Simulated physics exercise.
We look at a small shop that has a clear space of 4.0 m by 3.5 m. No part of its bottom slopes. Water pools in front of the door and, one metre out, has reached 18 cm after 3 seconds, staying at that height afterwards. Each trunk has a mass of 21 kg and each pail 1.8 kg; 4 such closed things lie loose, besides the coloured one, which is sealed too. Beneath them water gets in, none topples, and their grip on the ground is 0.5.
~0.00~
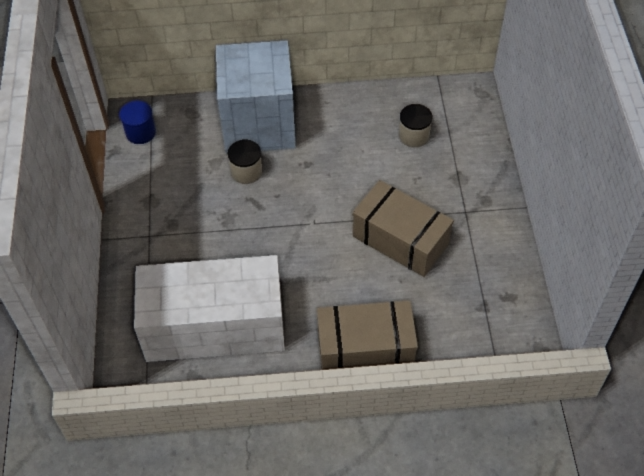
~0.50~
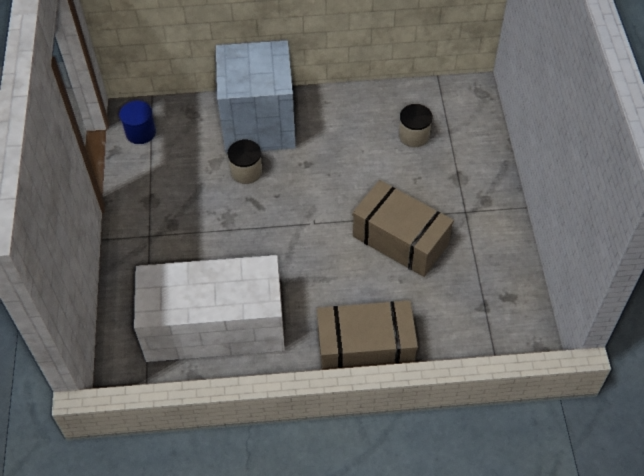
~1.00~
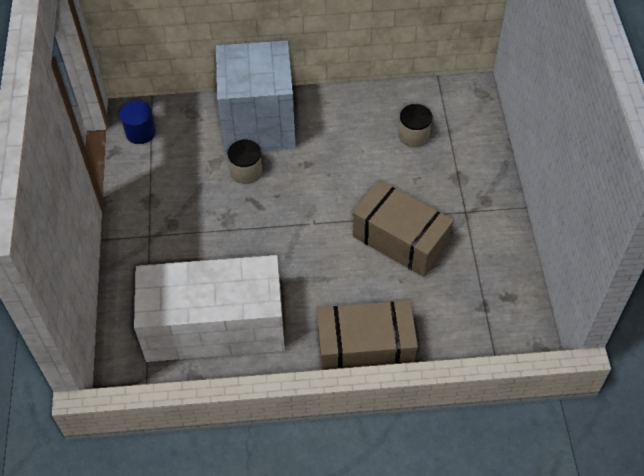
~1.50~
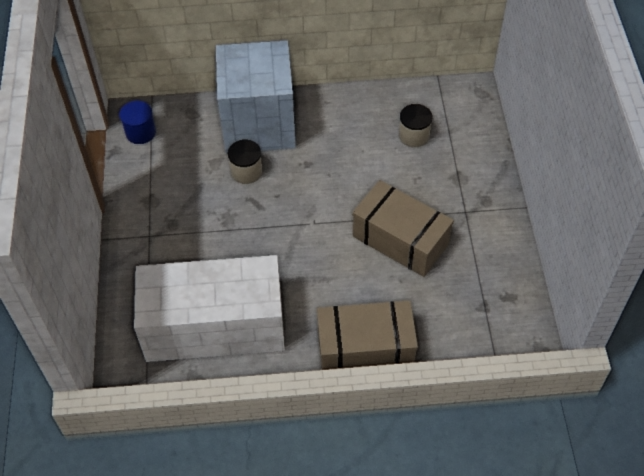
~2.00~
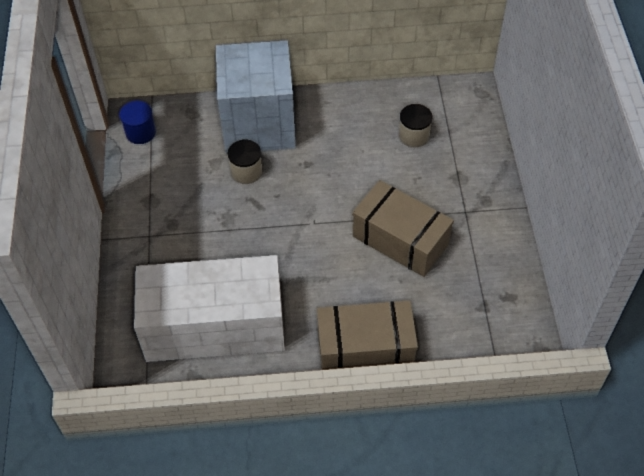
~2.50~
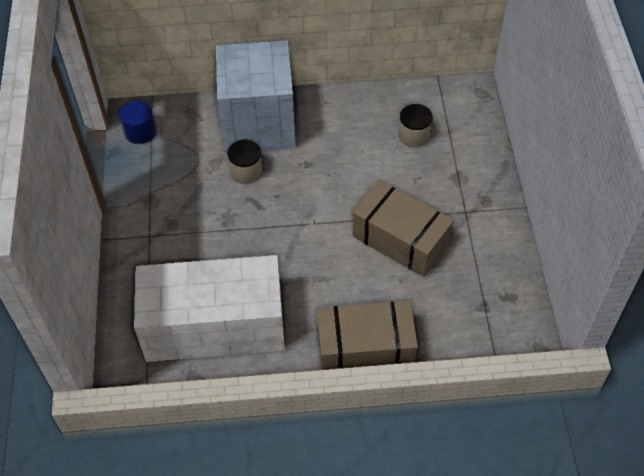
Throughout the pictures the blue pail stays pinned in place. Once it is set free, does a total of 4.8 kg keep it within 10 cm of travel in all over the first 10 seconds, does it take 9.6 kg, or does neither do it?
Neither does it.
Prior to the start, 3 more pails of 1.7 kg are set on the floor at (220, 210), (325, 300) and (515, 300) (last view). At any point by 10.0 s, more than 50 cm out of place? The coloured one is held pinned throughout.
In that order: Over, more, under.
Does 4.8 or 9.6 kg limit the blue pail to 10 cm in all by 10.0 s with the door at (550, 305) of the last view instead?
Then only the higher weight holds it.
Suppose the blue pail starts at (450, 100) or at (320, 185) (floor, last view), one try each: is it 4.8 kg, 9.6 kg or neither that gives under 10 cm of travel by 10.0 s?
In that order: Just the heavier works; just the heavier works.
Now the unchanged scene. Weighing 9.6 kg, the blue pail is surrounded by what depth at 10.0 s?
11 cm, roughly.
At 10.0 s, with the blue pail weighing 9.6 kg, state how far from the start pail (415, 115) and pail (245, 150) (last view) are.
50 cm, 200 cm.
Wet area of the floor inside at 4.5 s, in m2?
About 5.5 m2.
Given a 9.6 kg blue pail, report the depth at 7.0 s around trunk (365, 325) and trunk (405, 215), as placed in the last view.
Around 3 cm and 4 cm.
After 3.5 s the blue pail would be 29 cm from its start with 4.8 kg and 6 cm from its start with 9.6 kg; 5 cm of water round it then.
After 4.5 s the blue pail would be 54 cm from its start with 4.8 kg and 28 cm from its start with 9.6 kg; 8 cm of water round it then.
After 7.0 s the blue pail would be 20 cm from its start with 4.8 kg and 28 cm from its start with 9.6 kg; 10 cm of water round it then.
After 10.0 s the blue pail would be 116 cm from its start with 4.8 kg and 31 cm from its start with 9.6 kg; 11 cm of water round it then.
